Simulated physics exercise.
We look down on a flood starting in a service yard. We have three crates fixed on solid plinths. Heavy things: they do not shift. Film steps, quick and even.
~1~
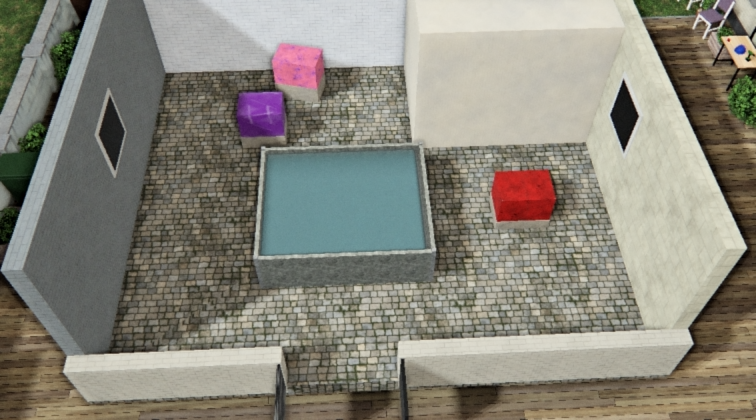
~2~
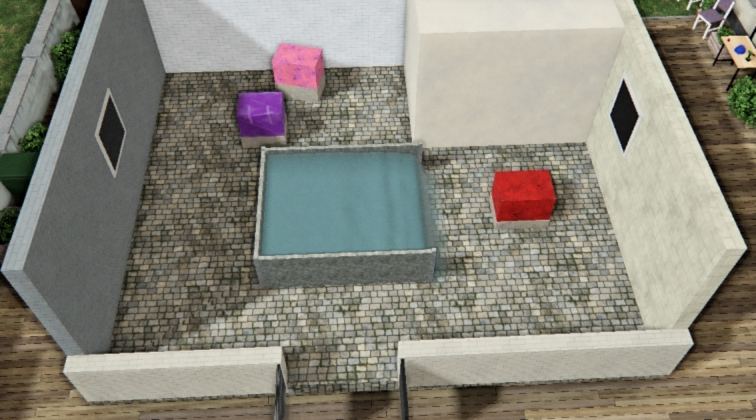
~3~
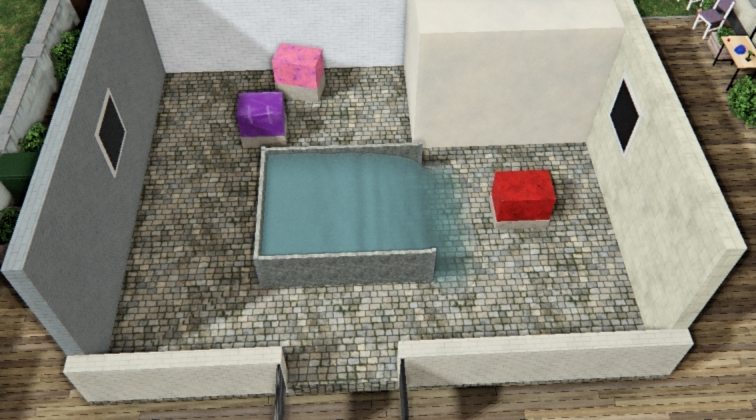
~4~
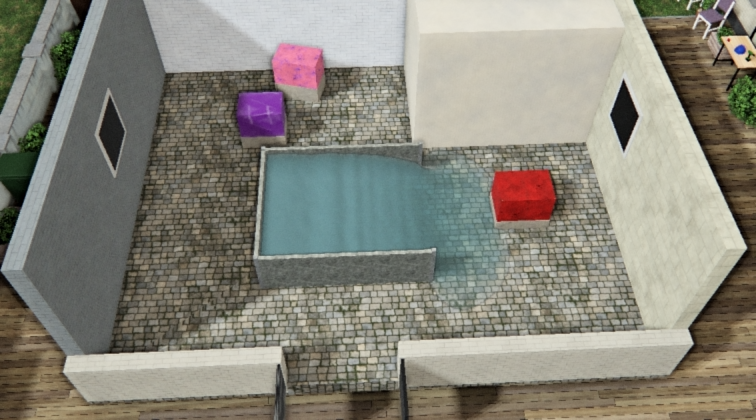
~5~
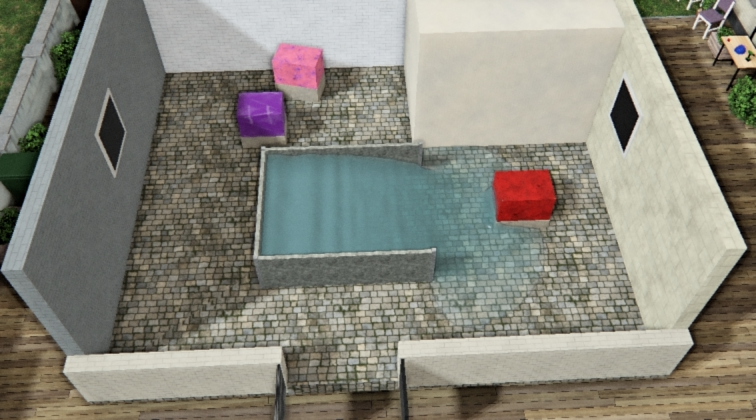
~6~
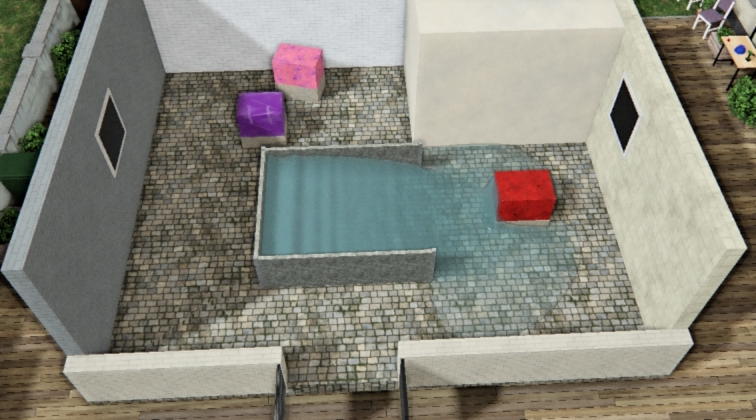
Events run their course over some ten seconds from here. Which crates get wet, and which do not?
As I see it, the pink crate is going to stay free of water, the purple crate is going to stay free of water, the red crate is going to get water on it.
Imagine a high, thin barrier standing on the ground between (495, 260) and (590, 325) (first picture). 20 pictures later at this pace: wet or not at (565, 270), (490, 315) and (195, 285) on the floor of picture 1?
As listed: Awash, awash, dry.
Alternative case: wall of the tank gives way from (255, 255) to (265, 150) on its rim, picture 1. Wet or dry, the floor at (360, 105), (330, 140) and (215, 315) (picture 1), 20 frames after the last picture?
The first comes out untouched, the second untouched, the third soaked.
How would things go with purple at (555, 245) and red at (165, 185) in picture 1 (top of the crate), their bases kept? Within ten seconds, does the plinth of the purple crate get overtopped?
The purple is flooded.
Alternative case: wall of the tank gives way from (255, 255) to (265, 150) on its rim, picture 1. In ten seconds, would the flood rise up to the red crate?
Taking them one by one, the red crate stays clear.
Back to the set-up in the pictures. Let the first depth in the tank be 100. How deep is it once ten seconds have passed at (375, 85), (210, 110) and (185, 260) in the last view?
Readings in order: Around 2, 6 and 8 %.
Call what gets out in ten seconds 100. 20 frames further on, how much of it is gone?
I'd estimate close to 0 per cent.
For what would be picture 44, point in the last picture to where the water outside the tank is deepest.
Around (111, 344).
A moment on, water covers 30 % of the floor; the pink crate not reached, the purple crate not reached, the red crate water round its plinth.
Next, water covers 30 % of the floor; the pink crate not reached, the purple crate not reached, the red crate water round its plinth.
Then, water covers 40 % of the floor; the pink crate not reached, the purple crate not reached, the red crate water round its plinth.
Later, water covers 70 % of the floor; the pink crate water round its plinth, the purple crate water round its plinth, the red crate water round its plinth.
In the end, water covers 90 % of the floor; the pink crate stayed above the water, the purple crate stayed above the water, the red crate was topped.
